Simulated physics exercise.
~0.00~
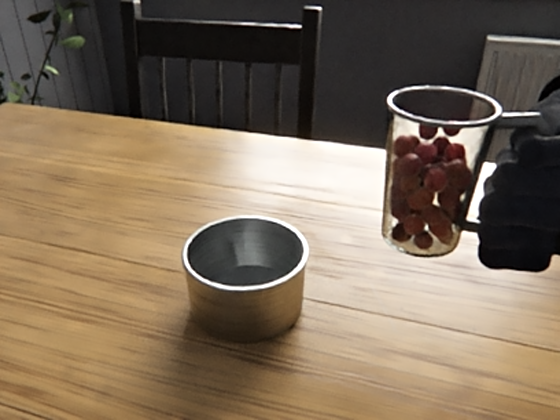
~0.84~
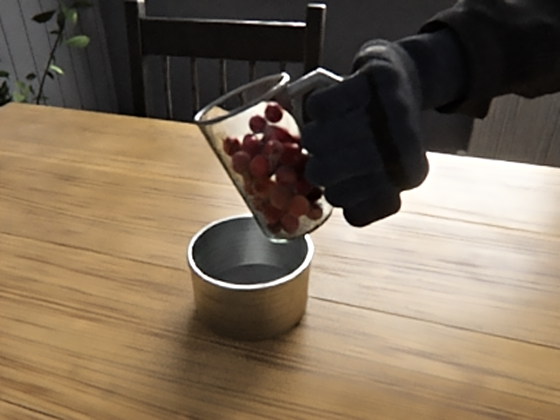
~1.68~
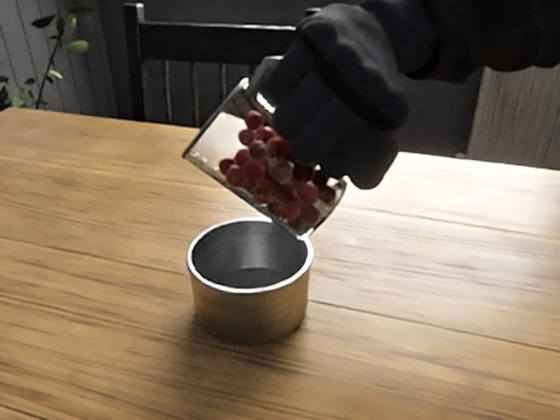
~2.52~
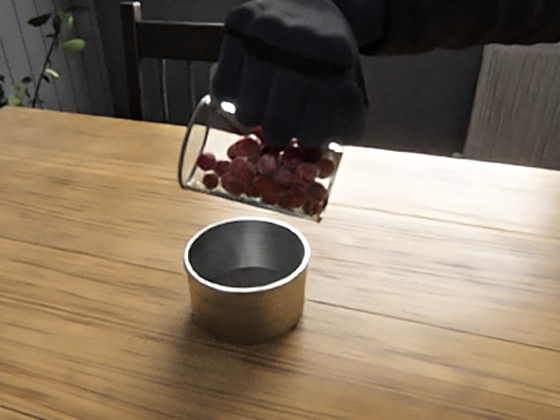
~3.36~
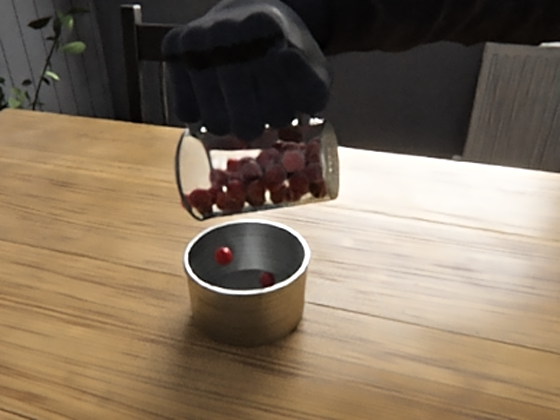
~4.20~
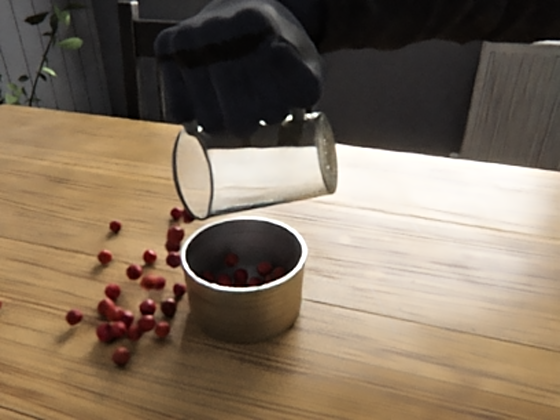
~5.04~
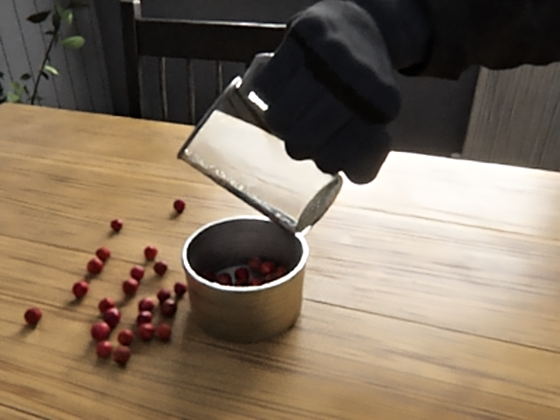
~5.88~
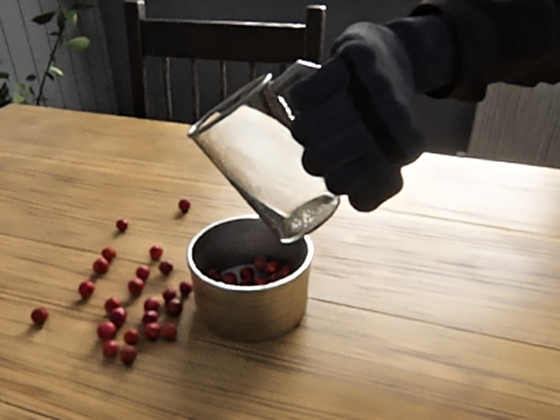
In this clip, a dark-gloved hand moves a clear cup of red berries left over a metal dish on a wooden table and tips it; some berries land in the dish, more scatter to its left, and the emptied cup is tilted partway back.
